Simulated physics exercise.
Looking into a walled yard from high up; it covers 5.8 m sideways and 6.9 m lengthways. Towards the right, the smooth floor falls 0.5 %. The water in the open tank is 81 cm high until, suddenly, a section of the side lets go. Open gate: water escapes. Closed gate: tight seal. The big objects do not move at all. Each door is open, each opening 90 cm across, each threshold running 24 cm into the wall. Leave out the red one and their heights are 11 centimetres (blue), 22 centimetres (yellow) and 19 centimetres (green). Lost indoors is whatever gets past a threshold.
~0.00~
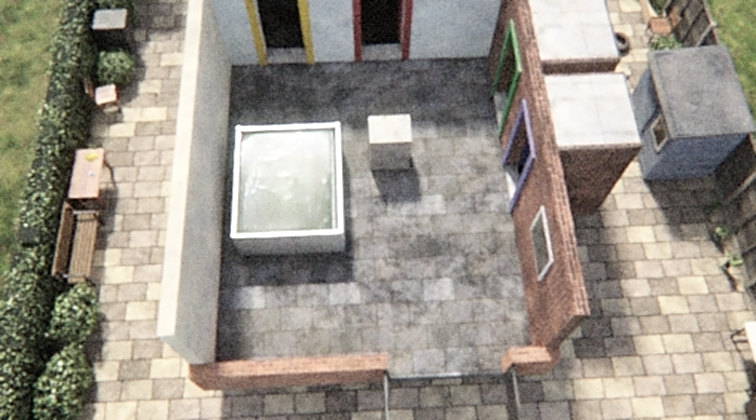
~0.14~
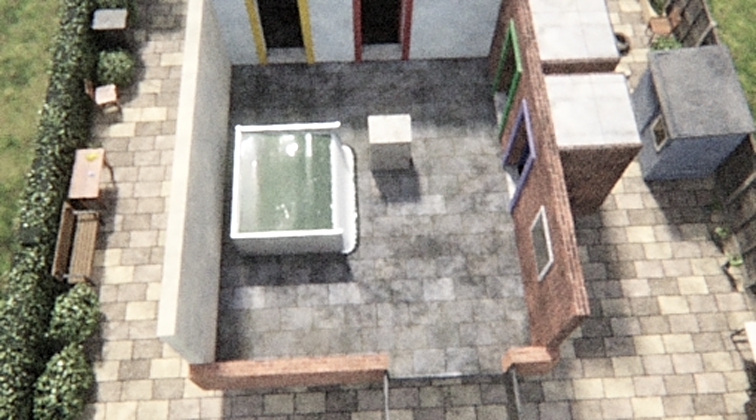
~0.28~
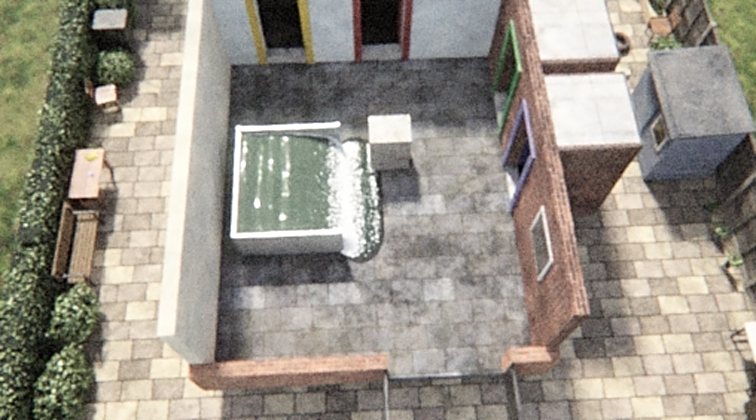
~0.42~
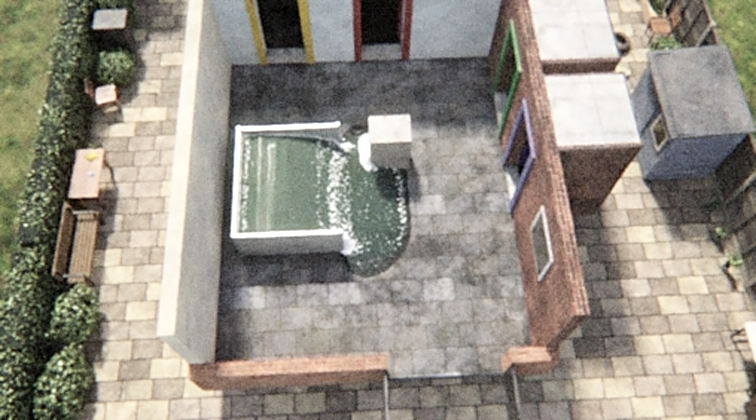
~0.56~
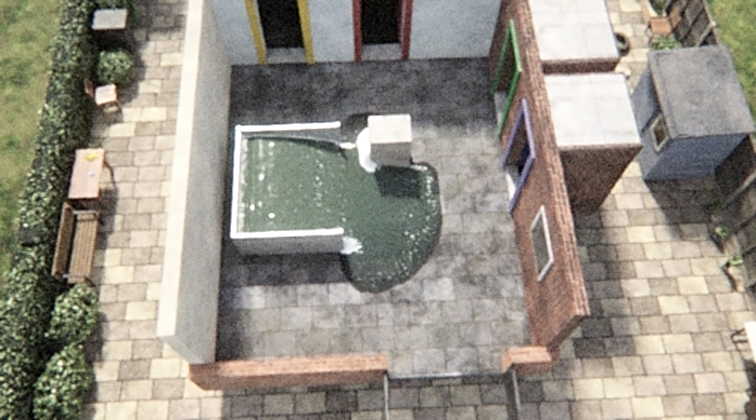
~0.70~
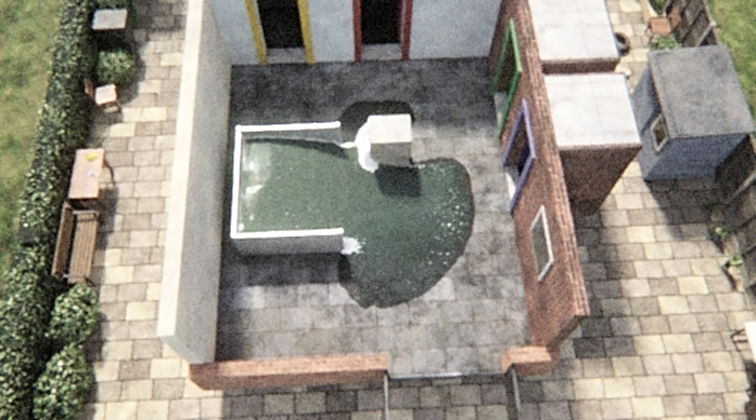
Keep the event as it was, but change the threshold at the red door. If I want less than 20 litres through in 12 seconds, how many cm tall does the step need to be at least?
You would need about 12 cm.
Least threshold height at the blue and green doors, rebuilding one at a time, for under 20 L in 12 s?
Some 39 cm for blue, some 7.5 cm for green.
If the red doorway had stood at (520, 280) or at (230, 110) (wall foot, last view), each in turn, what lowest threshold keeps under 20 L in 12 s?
About 23 cm for the first and 8.0 cm for the second.
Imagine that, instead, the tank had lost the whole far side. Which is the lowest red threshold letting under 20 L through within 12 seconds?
At least roughly 19 centimetres tall.
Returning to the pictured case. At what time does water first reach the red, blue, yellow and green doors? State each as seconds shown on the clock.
Red 1.2 s, blue 0.9 s, yellow 1.8 s, green 1.5 s.
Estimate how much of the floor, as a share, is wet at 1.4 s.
I'd estimate about 50 percent.
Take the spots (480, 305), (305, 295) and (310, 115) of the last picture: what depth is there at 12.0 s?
5, 5 and 7 cm, respectively.
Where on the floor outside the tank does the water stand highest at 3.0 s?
Check close to (533, 358).
After 1.4 s water covers 50 % of the floor, deepest (48 cm) near (365, 166); 11 cm at the red door, 0 litres in over its 24 cm threshold.
After 3.0 s water covers 60 % of the floor, deepest (42 cm) near (533, 358); 12 cm at the red door, 0 litres in over its 24 cm threshold.
After 12.0 s water covers 100 % of the floor, deepest (10 cm) near (225, 195); 9 cm at the red door, 0 litres in over its 24 cm threshold.
At the red door as built, the water arrived by 1.3 s and peaked near 19 cm at 1.8 s.
Run again over the same 12 s with other heights there, 30 litres in over 10.5 cm, 11 litres over 14 cm. The limit of 20 litres is kept from about 12 cm up.
